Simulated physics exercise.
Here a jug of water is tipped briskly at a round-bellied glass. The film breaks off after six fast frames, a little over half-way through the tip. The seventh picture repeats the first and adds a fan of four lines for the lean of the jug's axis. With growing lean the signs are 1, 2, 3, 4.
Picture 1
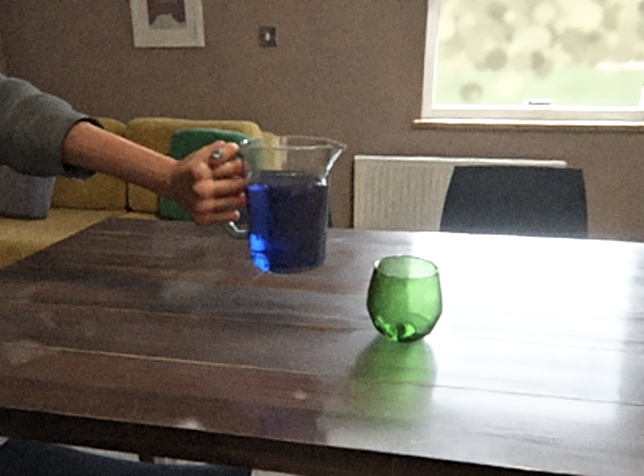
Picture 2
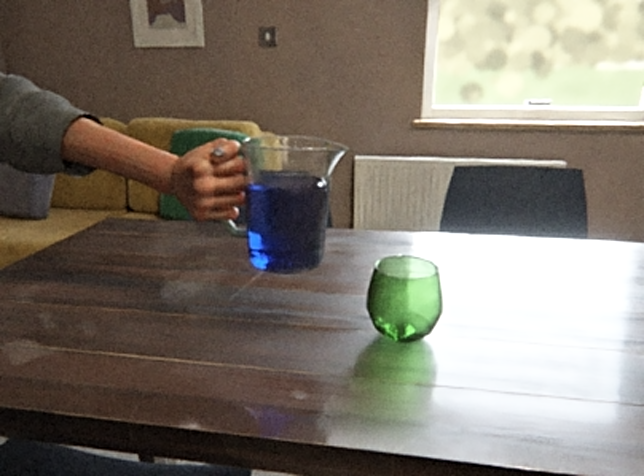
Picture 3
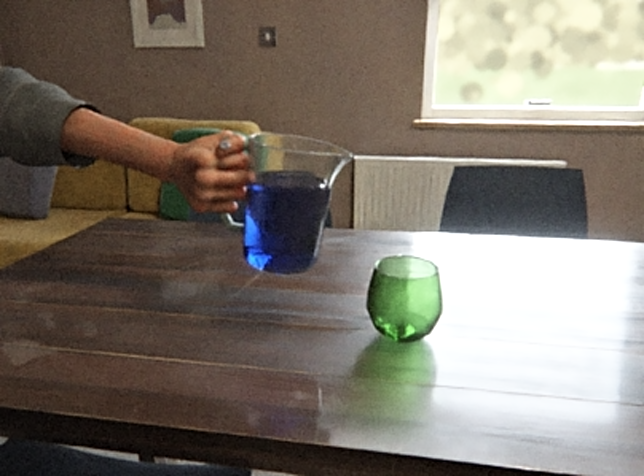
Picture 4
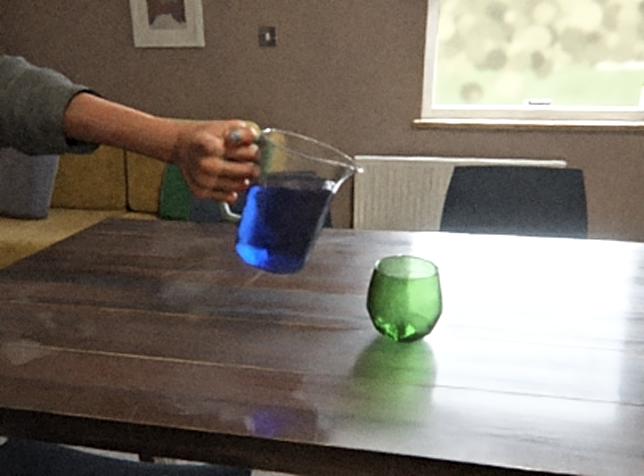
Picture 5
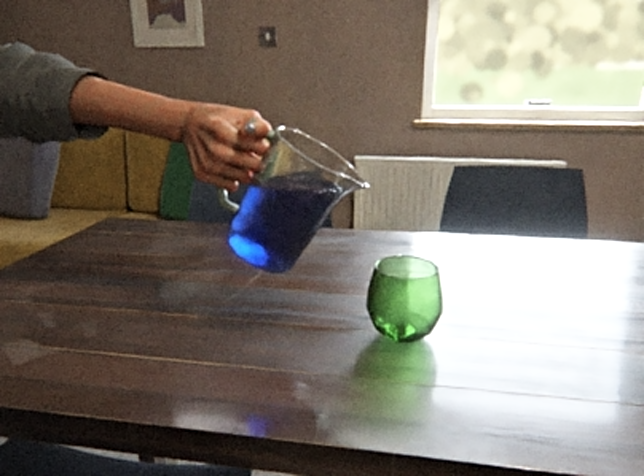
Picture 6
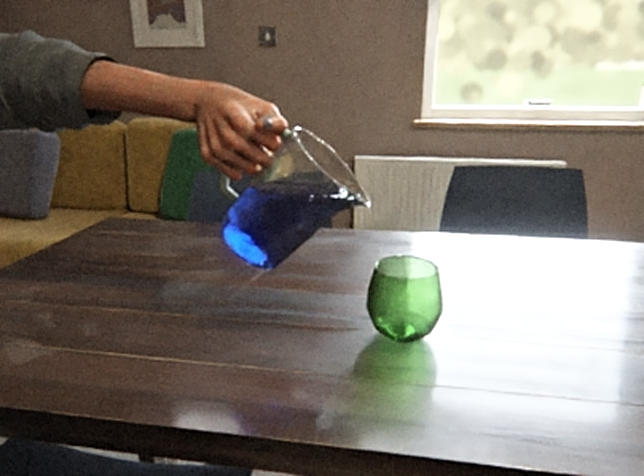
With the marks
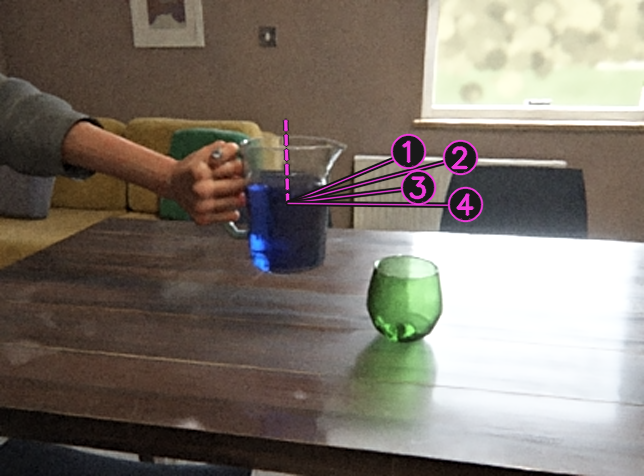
A hand reaching in from the left, in a grey sleeve, holds a clear glass jug of blue liquid above a dark wooden table, seen from a little above the tabletop in a room. A round green glass stands right of centre, with a mustard sofa, dark chair, pale radiator and bright window behind. The hand tips the jug steadily rightward, lowering its lip, while the camera stays still.
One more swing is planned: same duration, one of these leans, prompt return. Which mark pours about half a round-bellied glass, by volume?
Mark 1.
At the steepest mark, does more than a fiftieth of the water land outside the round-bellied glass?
Yes, it does.
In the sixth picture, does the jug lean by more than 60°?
No, it does not.
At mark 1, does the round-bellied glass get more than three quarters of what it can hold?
No, it does not.
On the marked copy, 1 at (393, 159); 2 at (444, 162); 3 at (401, 189); 4 at (448, 205).
For mark 1, the round-bellied glass ends with about 50 % of what it can hold.
For mark 2, the round-bellied glass ends with about 73 % of what it can hold.
For mark 3, the round-bellied glass ends with about 78 % of what it can hold; 13 % of the water is spilt.
For mark 4, the round-bellied glass ends with about 62 % of what it can hold; 36 % of the water is spilt.
